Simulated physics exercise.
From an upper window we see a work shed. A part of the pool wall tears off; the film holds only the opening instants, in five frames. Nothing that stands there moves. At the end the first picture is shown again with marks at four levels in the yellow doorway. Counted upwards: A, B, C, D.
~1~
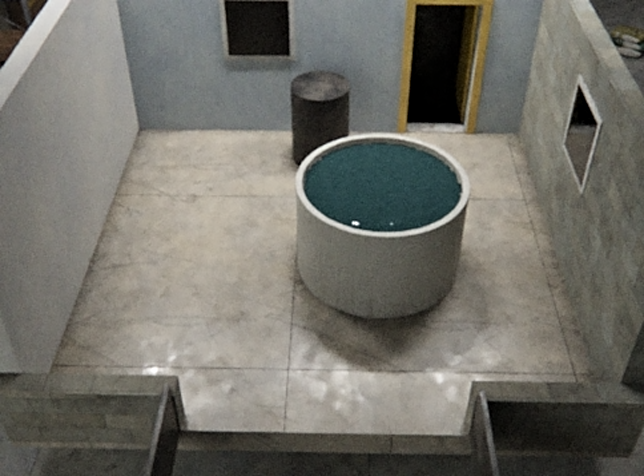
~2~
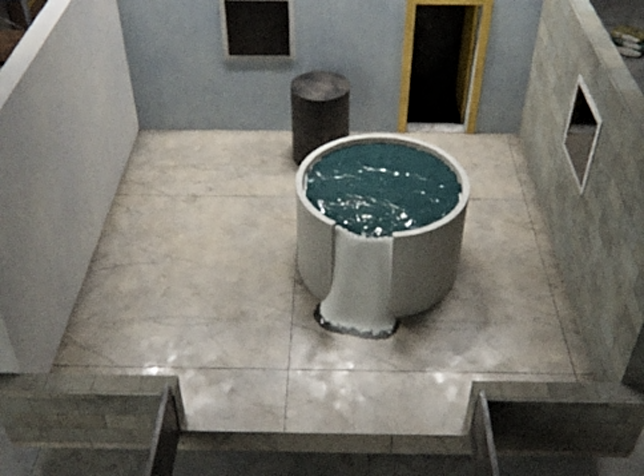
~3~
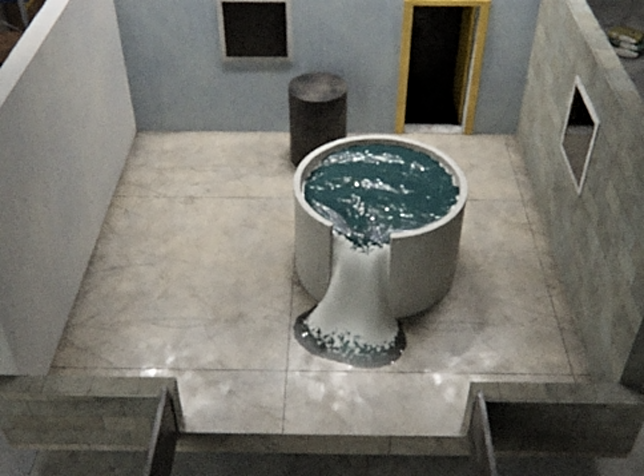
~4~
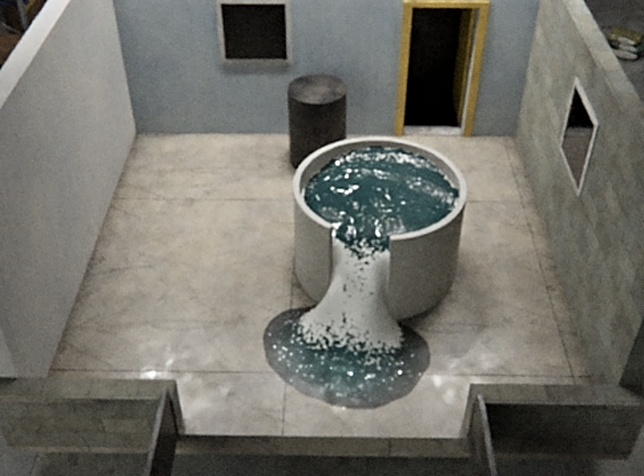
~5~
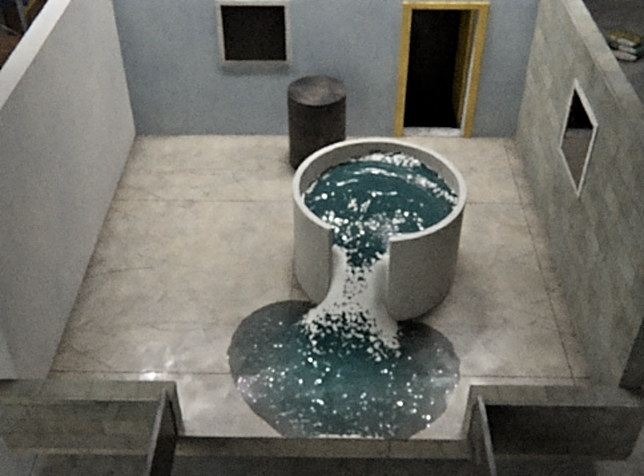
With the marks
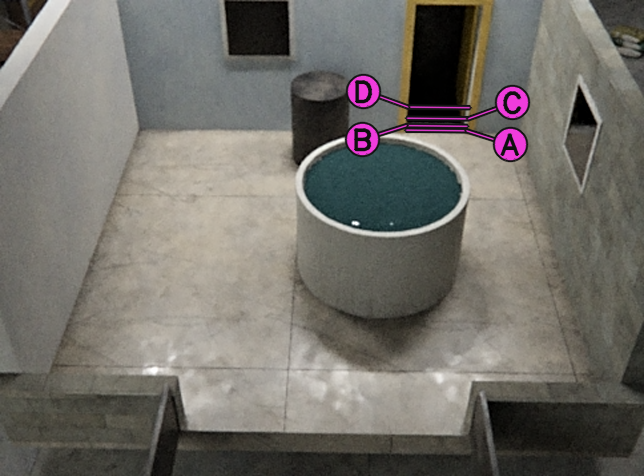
In the video, still teal water fills a round white pool inside a walled yard seen from above, then a gap opens in the pool's front and water pours through, spreading across the pale floor in a widening puddle.
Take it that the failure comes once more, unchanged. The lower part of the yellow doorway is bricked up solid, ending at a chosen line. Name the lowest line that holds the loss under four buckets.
Line A.
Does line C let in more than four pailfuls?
No, that is safe.
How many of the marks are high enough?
All of the four.
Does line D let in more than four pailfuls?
No, that is safe.
On the marked copy, A at (436, 130); B at (436, 125); C at (437, 118); D at (438, 107); from the bottom up A, B, C, D.
If A is chosen, nothing gets over.
If B is chosen, nothing gets over.
If C is chosen, nothing gets over.
If D is chosen, nothing gets over.
